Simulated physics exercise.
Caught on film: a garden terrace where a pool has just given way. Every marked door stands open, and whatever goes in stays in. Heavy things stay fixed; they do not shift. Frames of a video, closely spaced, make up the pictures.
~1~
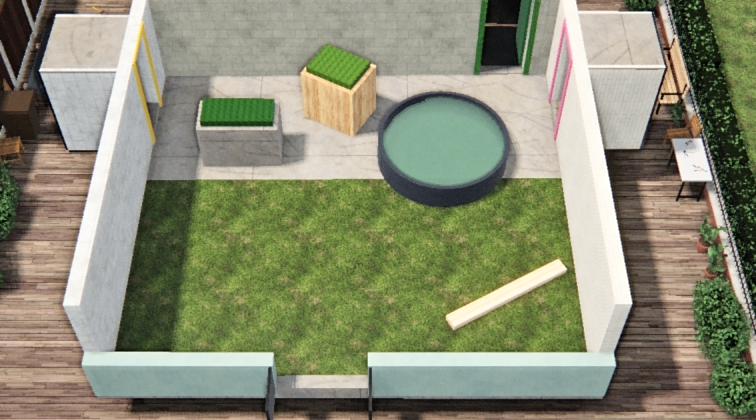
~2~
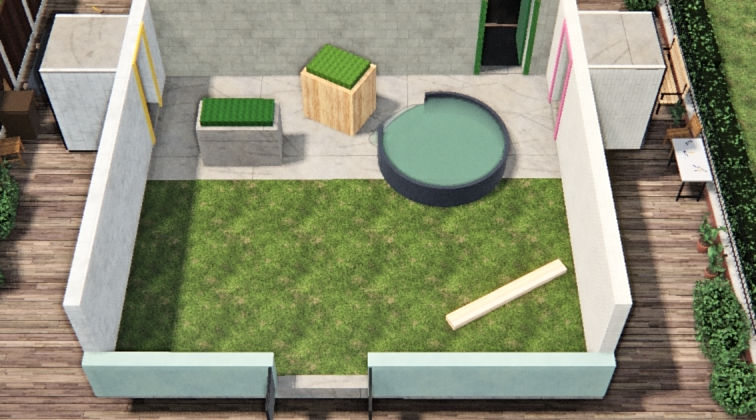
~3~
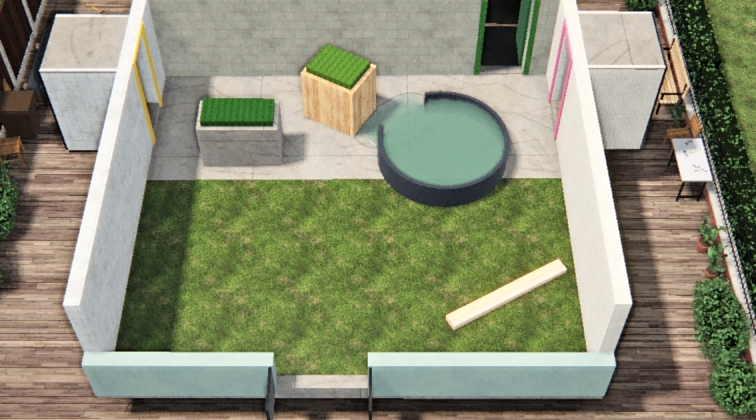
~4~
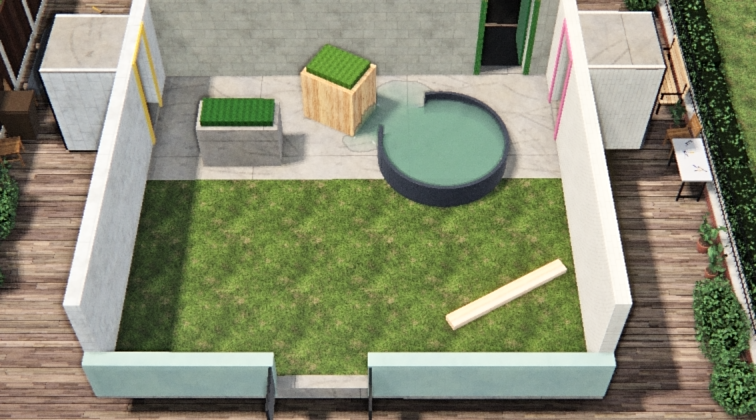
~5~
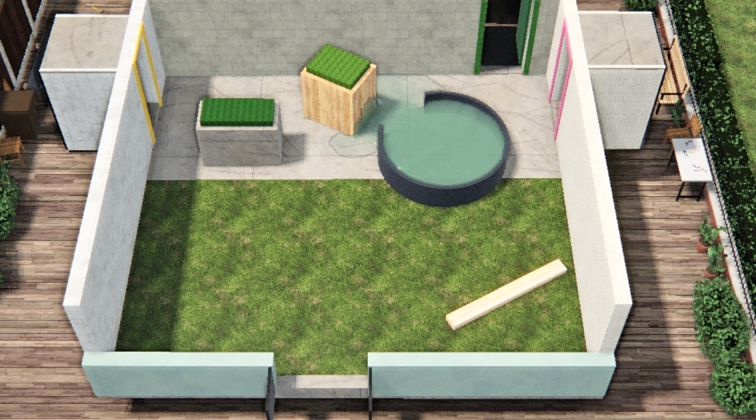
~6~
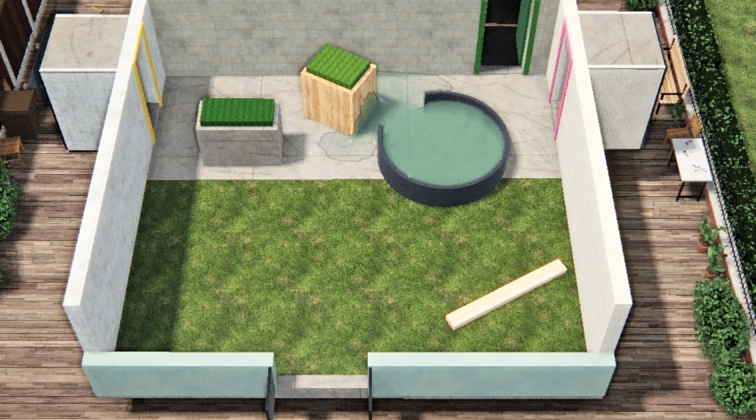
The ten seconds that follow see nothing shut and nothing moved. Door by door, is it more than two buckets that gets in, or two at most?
Result: The green door breaks the limit; the pink door respects the limit; the yellow door respects the limit.
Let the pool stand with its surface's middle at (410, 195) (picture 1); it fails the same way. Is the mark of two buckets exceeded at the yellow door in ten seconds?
I'd say the yellow door never reaches the line.
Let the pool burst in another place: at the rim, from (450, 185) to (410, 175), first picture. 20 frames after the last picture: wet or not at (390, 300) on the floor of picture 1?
There: Covered.
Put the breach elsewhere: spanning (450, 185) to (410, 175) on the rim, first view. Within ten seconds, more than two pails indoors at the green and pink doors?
Looks like green stays beneath it, and pink stays beneath it too.
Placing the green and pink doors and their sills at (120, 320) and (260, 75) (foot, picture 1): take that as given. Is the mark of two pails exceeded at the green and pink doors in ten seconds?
Result: Green door no, pink door no.
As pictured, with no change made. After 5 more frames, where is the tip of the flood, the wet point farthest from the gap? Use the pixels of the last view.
Somewhere around (270, 81).
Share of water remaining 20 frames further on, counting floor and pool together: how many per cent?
About 100 %.
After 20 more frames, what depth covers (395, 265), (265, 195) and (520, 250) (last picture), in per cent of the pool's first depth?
I'd say around 0 per cent, then 10 per cent, then 0 per cent.
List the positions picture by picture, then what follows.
The first picture shows still water in the pool at (443, 141).
In the second picture, the front is at (374, 143), out from the gap on the pool's far side.
In the third picture, water pours out on the pool's far side and has run to a hidden place.
In the fourth picture, water pours out on the pool's far side and has run to (412, 84).
In the fifth picture, water pours out on the pool's far side and has run to a hidden place.
In the sixth picture, water pours out on the pool's far side and has run to a hidden place.
A moment on, water covers 10 % of the floor; the green door not reached, the pink door not reached, the yellow door not reached.
Next, water covers 20 % of the floor; the green door wet at the sill, nothing in, the pink door not reached, the yellow door not reached.
Then, water covers 40 % of the floor; the green door wet at the sill, nothing in, the pink door wet at the sill, nothing in, the yellow door wet at the sill, nothing in.
Later, water covers 60 % of the floor; the green door under two buckets in, the pink door under two buckets in, the yellow door wet at the sill, nothing in.
In the end, water covers 80 % of the floor; the green door over two buckets in, the pink door under two buckets in, the yellow door wet at the sill, nothing in.
